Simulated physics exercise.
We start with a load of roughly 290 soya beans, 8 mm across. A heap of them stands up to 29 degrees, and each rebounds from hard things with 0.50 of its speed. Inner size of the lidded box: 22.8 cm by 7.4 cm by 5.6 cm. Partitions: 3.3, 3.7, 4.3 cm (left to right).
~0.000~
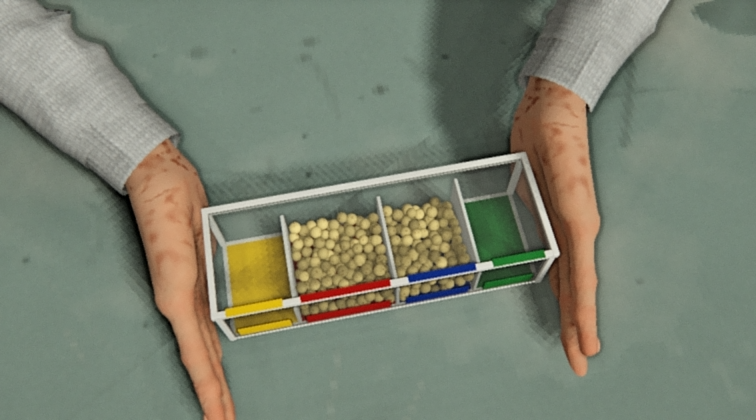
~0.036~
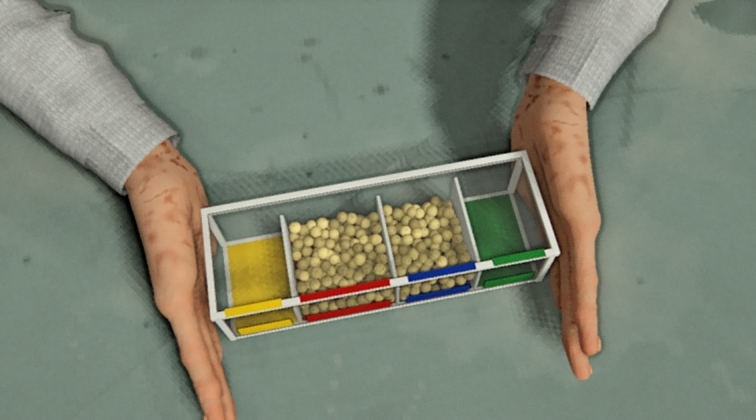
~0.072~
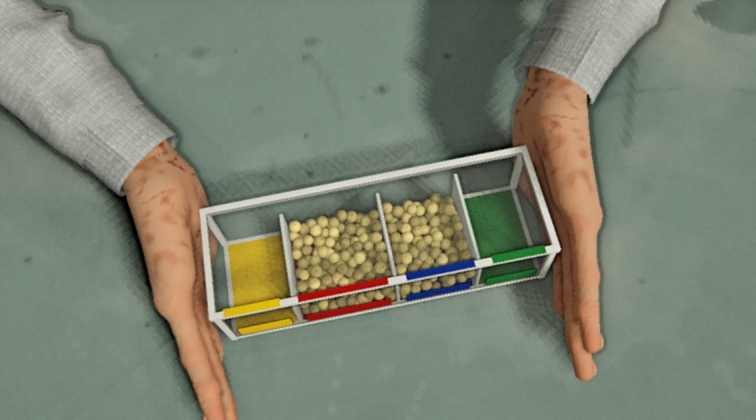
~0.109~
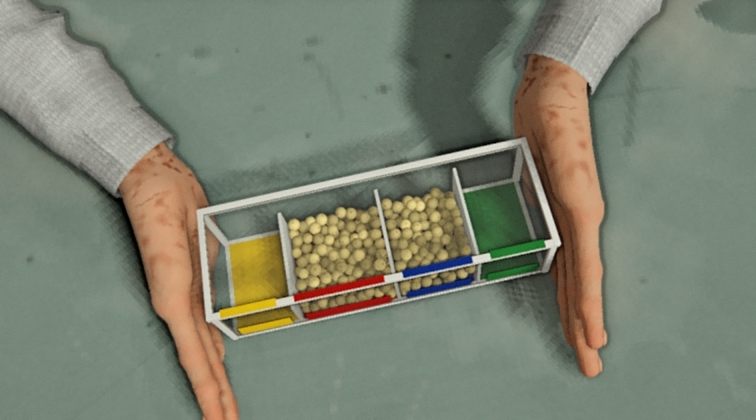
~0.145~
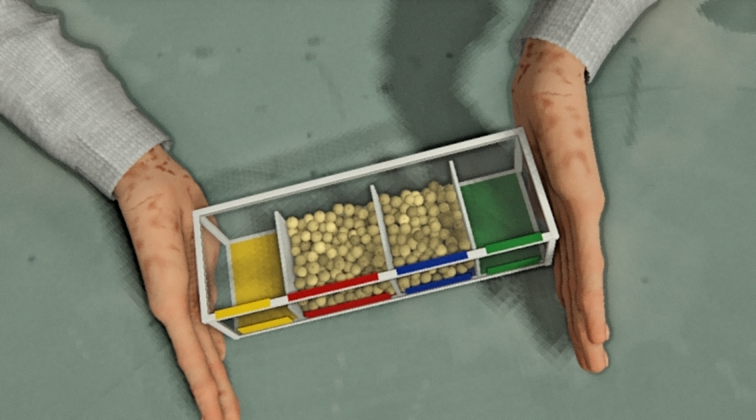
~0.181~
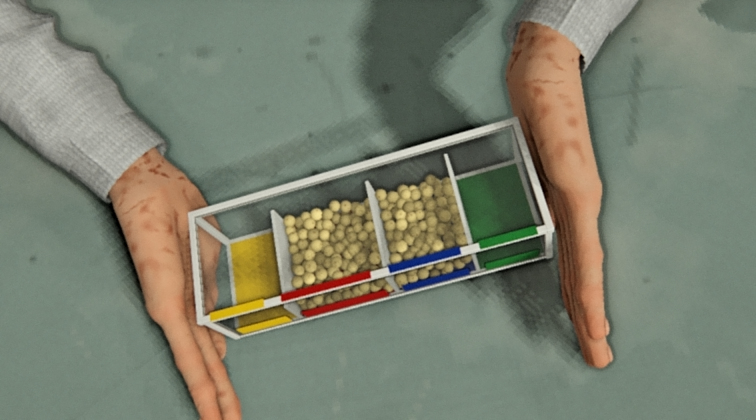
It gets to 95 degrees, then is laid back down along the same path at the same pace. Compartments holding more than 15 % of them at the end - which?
My prediction: Red compartment: Holds a share past the limit; blue compartment: Holds a share past the limit; green compartment: Holds a share within the limit; yellow compartment: Holds a share past the limit.
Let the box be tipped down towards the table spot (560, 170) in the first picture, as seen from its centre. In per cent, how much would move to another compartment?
Around 35 percent of them.
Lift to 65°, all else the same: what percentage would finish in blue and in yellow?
Result - blue 40 percent; yellow 10 percent.
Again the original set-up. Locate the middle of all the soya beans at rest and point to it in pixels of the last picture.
I'd say roughly (282, 278).
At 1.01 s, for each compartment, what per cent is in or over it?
Red 45, blue 35, green 0, yellow 15.
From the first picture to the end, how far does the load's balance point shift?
Some 6.0 cm.
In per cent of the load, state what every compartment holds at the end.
The red one ends with 20, blue with 20, green with 0 and yellow with 60 per cent.
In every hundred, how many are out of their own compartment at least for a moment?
Estimate: Around 60 %.
Then, at 1.01 s, tilt 95 degrees; red 45 %, blue 35 %, yellow 15 %.
After 1.56 s, tilt 43 degrees; red 20 %, blue 20 %, yellow 60 %.
After 2.17 s, tilt 0 degrees; red 20 %, blue 20 %, yellow 60 %.
By 2.9 s all is still; red 20 %, blue 20 %, green 0 %, yellow 60 %.
